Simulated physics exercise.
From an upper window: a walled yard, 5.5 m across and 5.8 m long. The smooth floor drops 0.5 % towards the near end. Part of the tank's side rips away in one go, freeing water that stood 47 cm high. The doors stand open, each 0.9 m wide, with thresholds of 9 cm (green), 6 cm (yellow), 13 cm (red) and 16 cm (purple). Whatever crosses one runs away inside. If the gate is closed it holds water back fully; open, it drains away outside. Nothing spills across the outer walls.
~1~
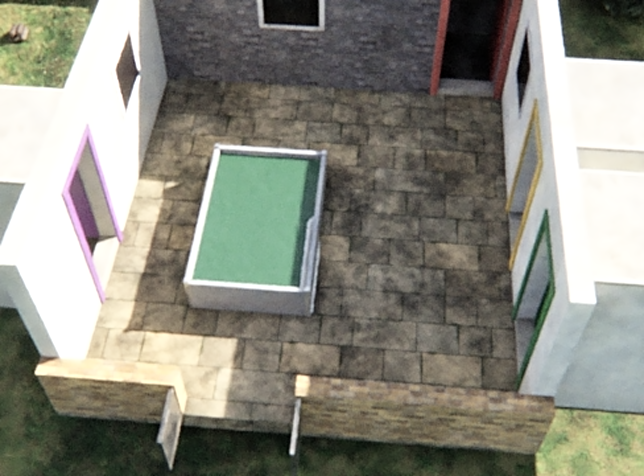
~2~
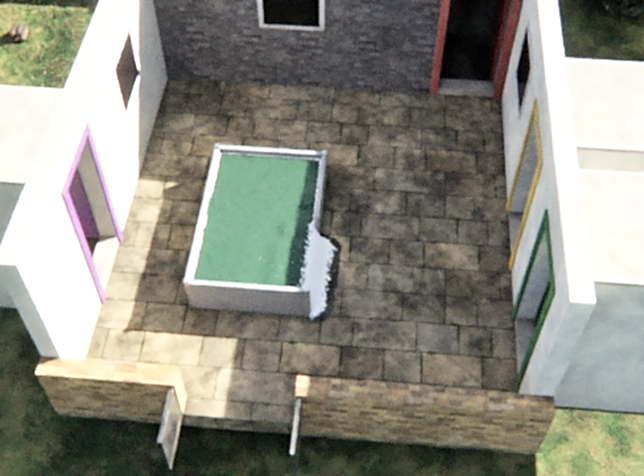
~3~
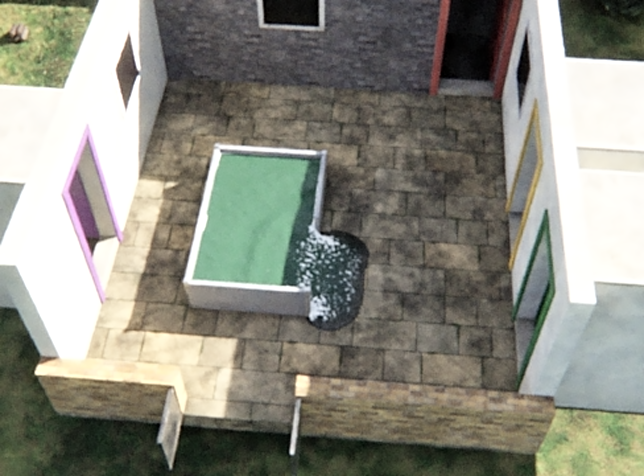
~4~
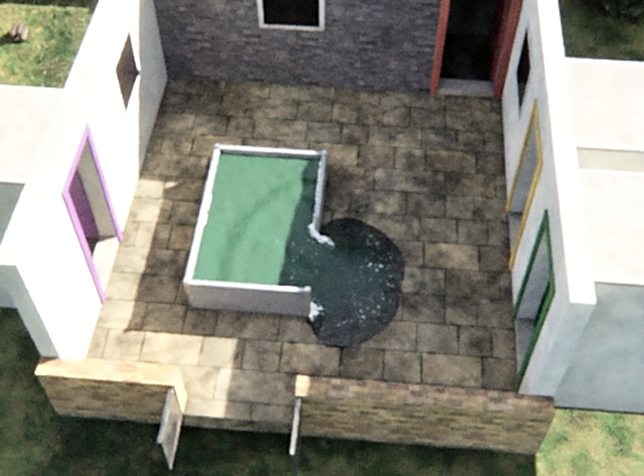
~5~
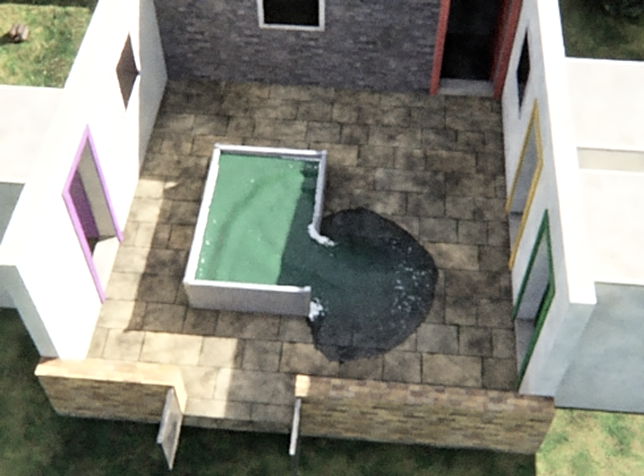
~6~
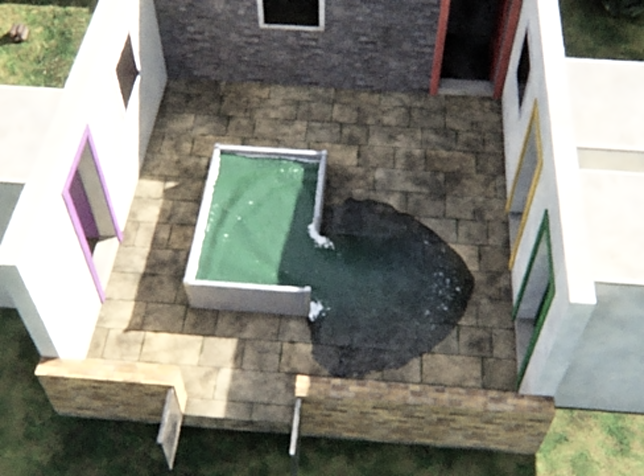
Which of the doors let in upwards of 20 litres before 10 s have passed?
Within that time: At the green door it passes the limit; at the yellow door it passes the limit; at the red door it stays under the limit; at the purple door it stays under the limit.
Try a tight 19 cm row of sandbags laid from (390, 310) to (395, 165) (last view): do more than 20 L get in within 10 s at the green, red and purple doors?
Then: Green past it, red below, purple not over.
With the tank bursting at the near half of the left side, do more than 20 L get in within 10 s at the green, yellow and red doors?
Then: Green not over, yellow below, red not over.
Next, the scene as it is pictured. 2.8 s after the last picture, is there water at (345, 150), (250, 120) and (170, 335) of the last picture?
In turn: Dry, still dry, dry.
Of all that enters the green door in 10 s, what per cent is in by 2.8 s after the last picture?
About 75 per cent.
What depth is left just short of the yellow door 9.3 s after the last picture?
Roughly 5.0 cm deep.
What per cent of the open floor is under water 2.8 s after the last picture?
Some 40 per cent of it.
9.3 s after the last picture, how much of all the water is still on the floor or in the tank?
Roughly 82 in a hundred.
Then, 0.7 s after the last picture water covers 25 % of the floor and is deepest (26 cm) near (319, 297); green door 16 cm at the sill, 2 L in, yellow door 11 cm at the sill, 2 L in, red door not reached, purple door not reached.
Then, 1.5 s after the last picture water covers 30 % of the floor and is deepest (34 cm) near (512, 396); green door 21 cm at the sill, 36 L in, yellow door 16 cm at the sill, 34 L in, red door not reached, purple door not reached.
Then, 2.8 s after the last picture water covers 40 % of the floor and is deepest (20 cm) near (507, 299); green door 17 cm at the sill, 101 L in, yellow door 13 cm at the sill, 78 L in, red door 4 cm at the sill, 0 L in, purple door not reached.
Then, 5.3 s after the last picture water covers 60 % of the floor and is deepest (12 cm) near (486, 111); green door 10 cm at the sill, 129 L in, yellow door 9 cm at the sill, 119 L in, red door 11 cm at the sill, 0 L in, purple door not reached.
Then, 9.3 s after the last picture water covers 90 % of the floor and is deepest (8 cm) near (499, 421); green door 7 cm at the sill, 131 L in, yellow door 5 cm at the sill, 128 L in, red door 7 cm at the sill, 0 L in, purple door 3 cm at the sill, 0 L in.
